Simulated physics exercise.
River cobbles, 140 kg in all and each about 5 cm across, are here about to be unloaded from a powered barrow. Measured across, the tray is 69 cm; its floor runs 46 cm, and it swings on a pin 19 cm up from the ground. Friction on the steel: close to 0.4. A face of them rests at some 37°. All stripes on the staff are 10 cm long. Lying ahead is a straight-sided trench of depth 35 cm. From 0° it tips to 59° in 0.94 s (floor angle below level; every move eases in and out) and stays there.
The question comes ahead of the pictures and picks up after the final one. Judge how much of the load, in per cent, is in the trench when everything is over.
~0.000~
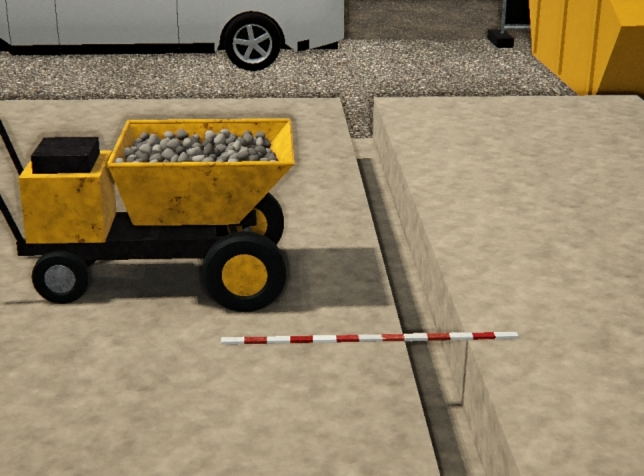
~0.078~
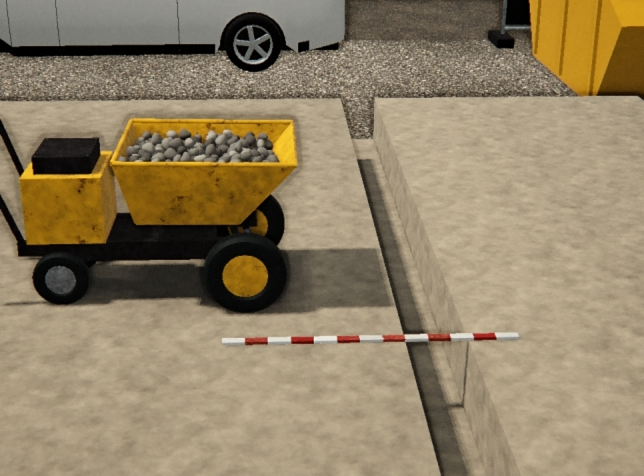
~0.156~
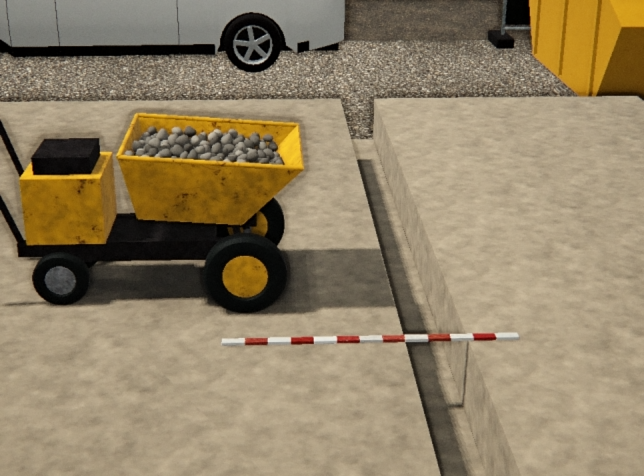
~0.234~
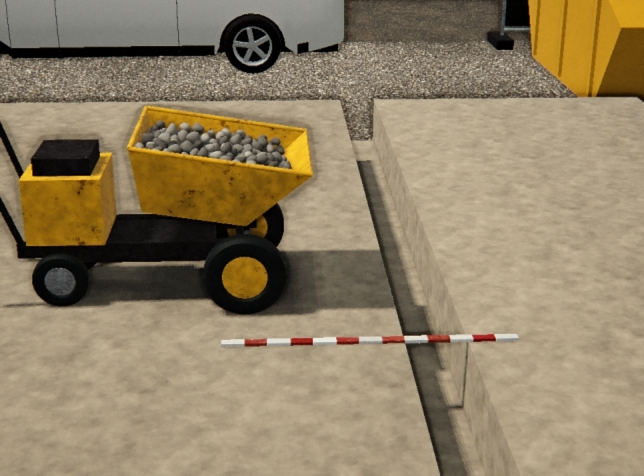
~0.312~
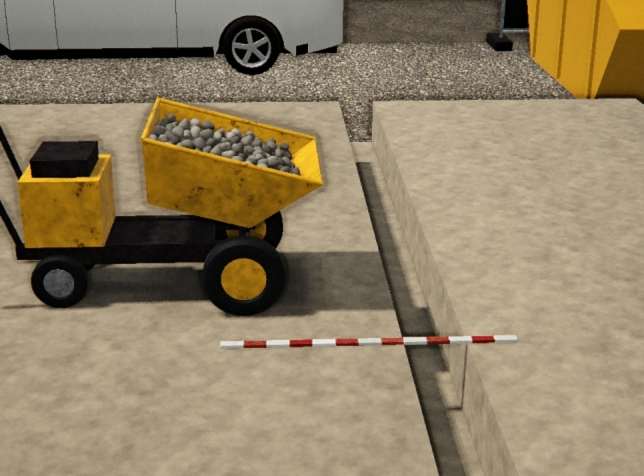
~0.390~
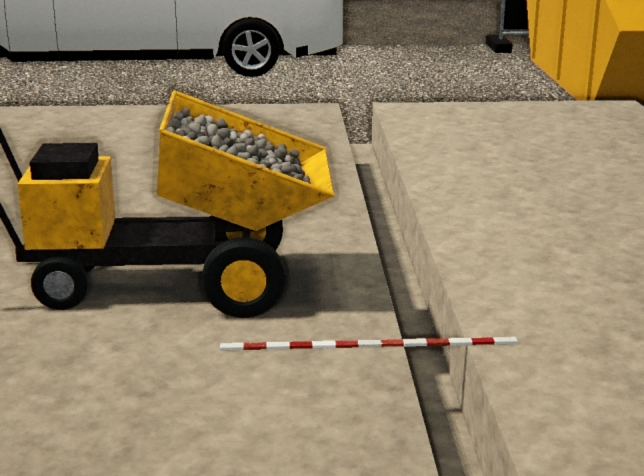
I judge it at about 68 per cent.
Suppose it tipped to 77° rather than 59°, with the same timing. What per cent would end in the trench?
Then about 85 per cent.
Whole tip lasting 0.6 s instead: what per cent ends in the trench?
Close to 65 per cent then.
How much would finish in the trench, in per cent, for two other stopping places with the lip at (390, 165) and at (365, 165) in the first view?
Near 10 then near 35 percent.
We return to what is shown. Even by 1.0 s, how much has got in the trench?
About 5%.
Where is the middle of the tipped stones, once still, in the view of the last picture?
I'd point to around (410, 328).
After 0.7 s the floor is at 49°; 100 % in the tray; the foremost stones are at (343, 215).
After 1.0 s the floor is at 59°; 87 % in the tray, 6 % short of the trench, 7 % in the trench; the foremost stones are at (424, 305).
After 1.4 s the floor is at 59°; 54 % in the tray, 7 % short of the trench, 38 % in the trench, 1 % past the trench; the foremost stones are at (462, 278).
After 3.3 s the floor is at 59°; 20 % in the tray, 11 % short of the trench, 68 % in the trench, 1 % past the trench; the foremost stones are at (495, 275).
